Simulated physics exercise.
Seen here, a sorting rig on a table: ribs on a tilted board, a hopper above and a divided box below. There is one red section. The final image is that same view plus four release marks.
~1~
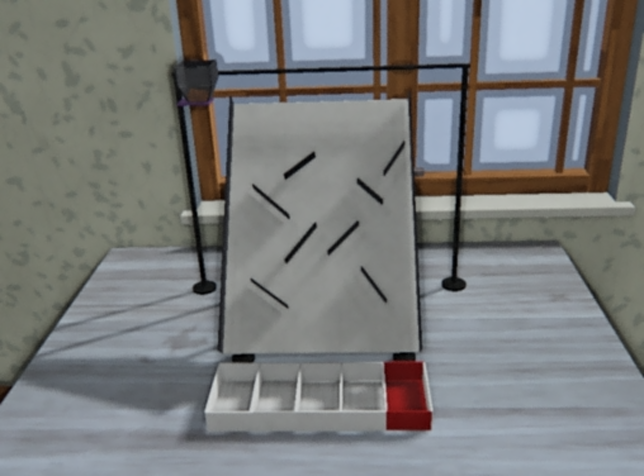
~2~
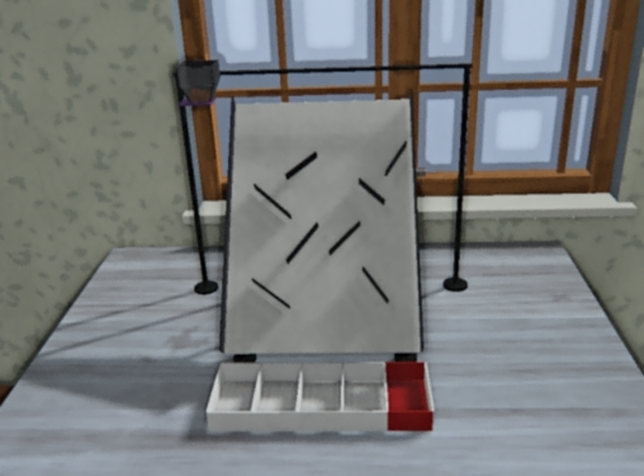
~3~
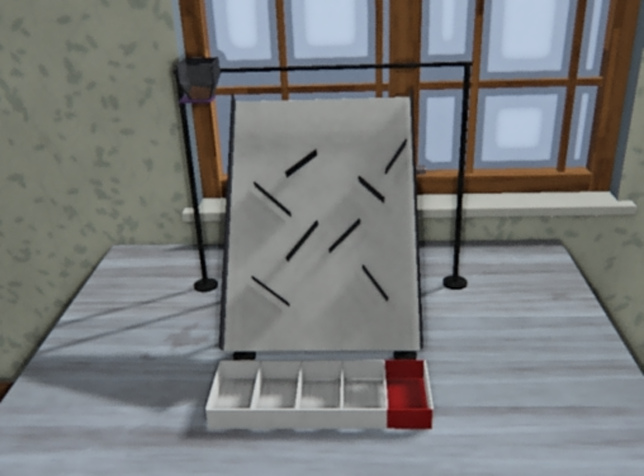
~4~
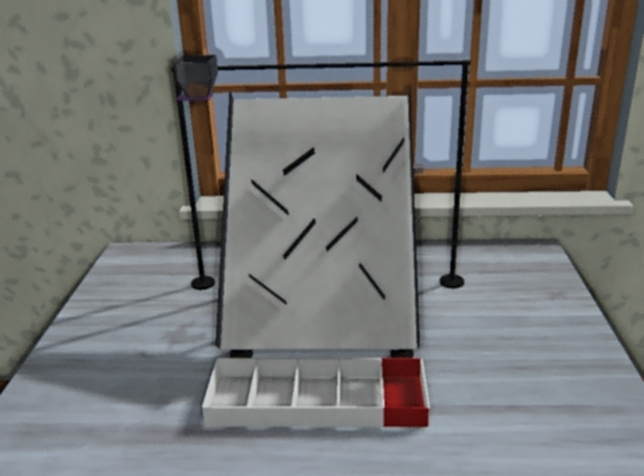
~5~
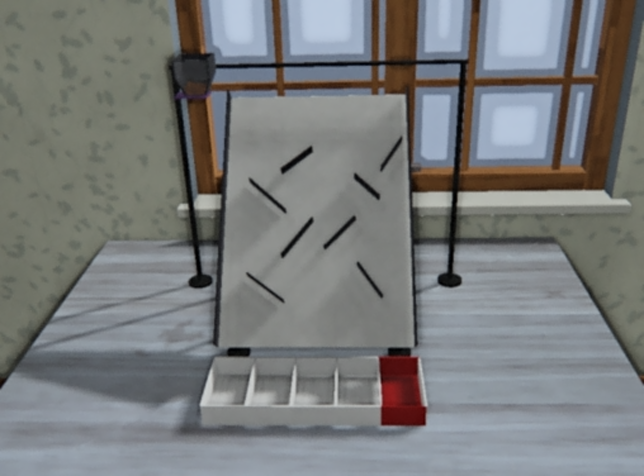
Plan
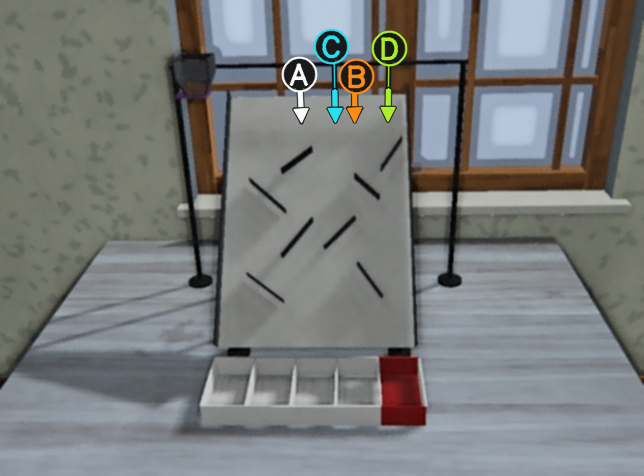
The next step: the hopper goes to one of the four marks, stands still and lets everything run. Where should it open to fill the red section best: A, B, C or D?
The best mark is D.
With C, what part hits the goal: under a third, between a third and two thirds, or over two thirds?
Under a third.
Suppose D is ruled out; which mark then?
The answer is B.
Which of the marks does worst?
It is A.
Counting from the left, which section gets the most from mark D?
It is the fifth one.
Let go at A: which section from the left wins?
It is the third one.
On the marked copy, mark A meets the board at (301, 117); mark B meets the board at (354, 116); mark C meets the board at (335, 117); mark D meets the board at (388, 116).
For mark A, none in the red section, nearly all in other sections.
For mark B, about half in the red section, about half in other sections, a stray few outside the box.
For mark C, a small part in the red section, most in other sections, a small part outside the box.
For mark D, nearly all in the red section, a stray few in other sections, a stray few outside the box.
